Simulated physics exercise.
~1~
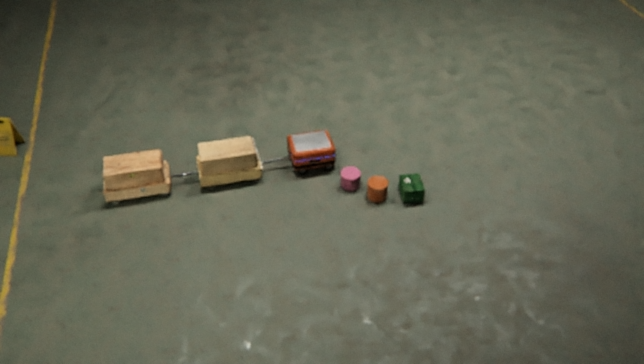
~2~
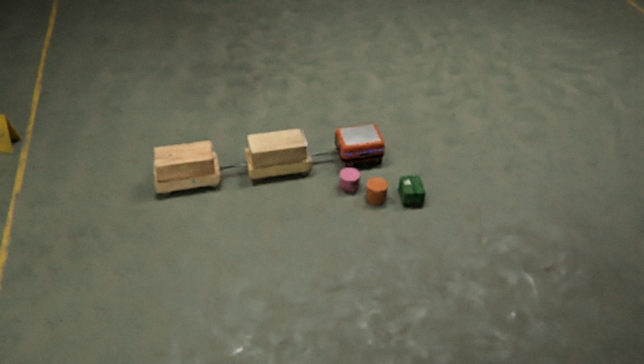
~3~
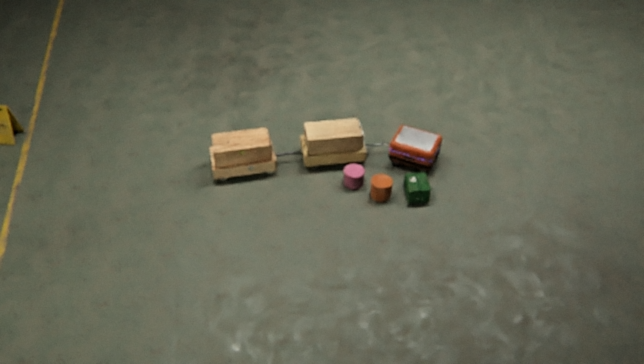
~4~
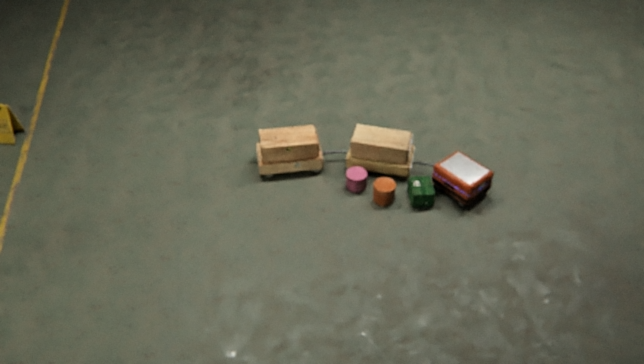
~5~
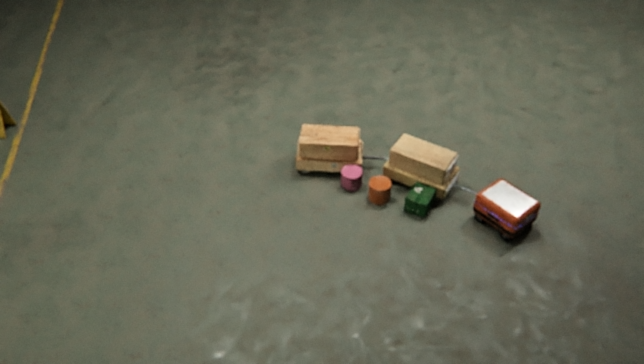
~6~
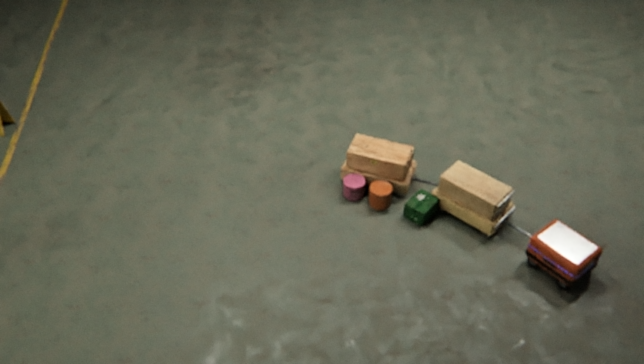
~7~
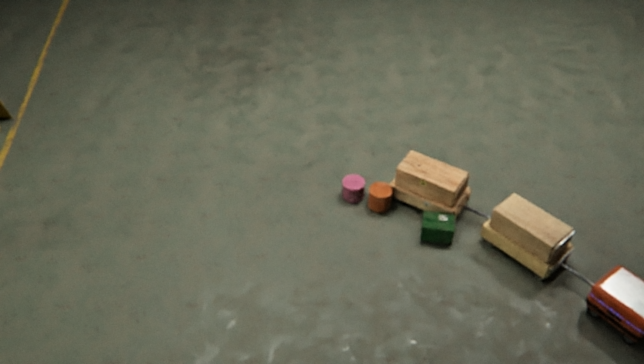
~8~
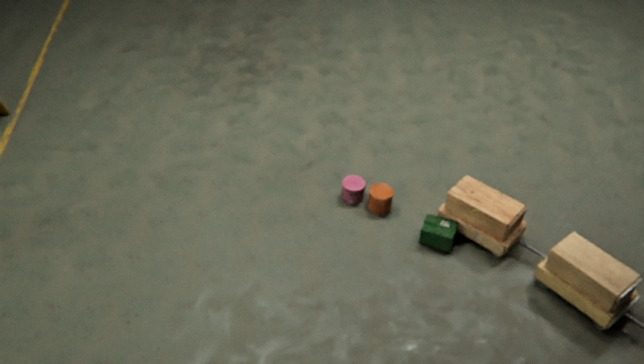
On a grey floor, a tug pulls two carts rightward past two pails, nudging a green box.
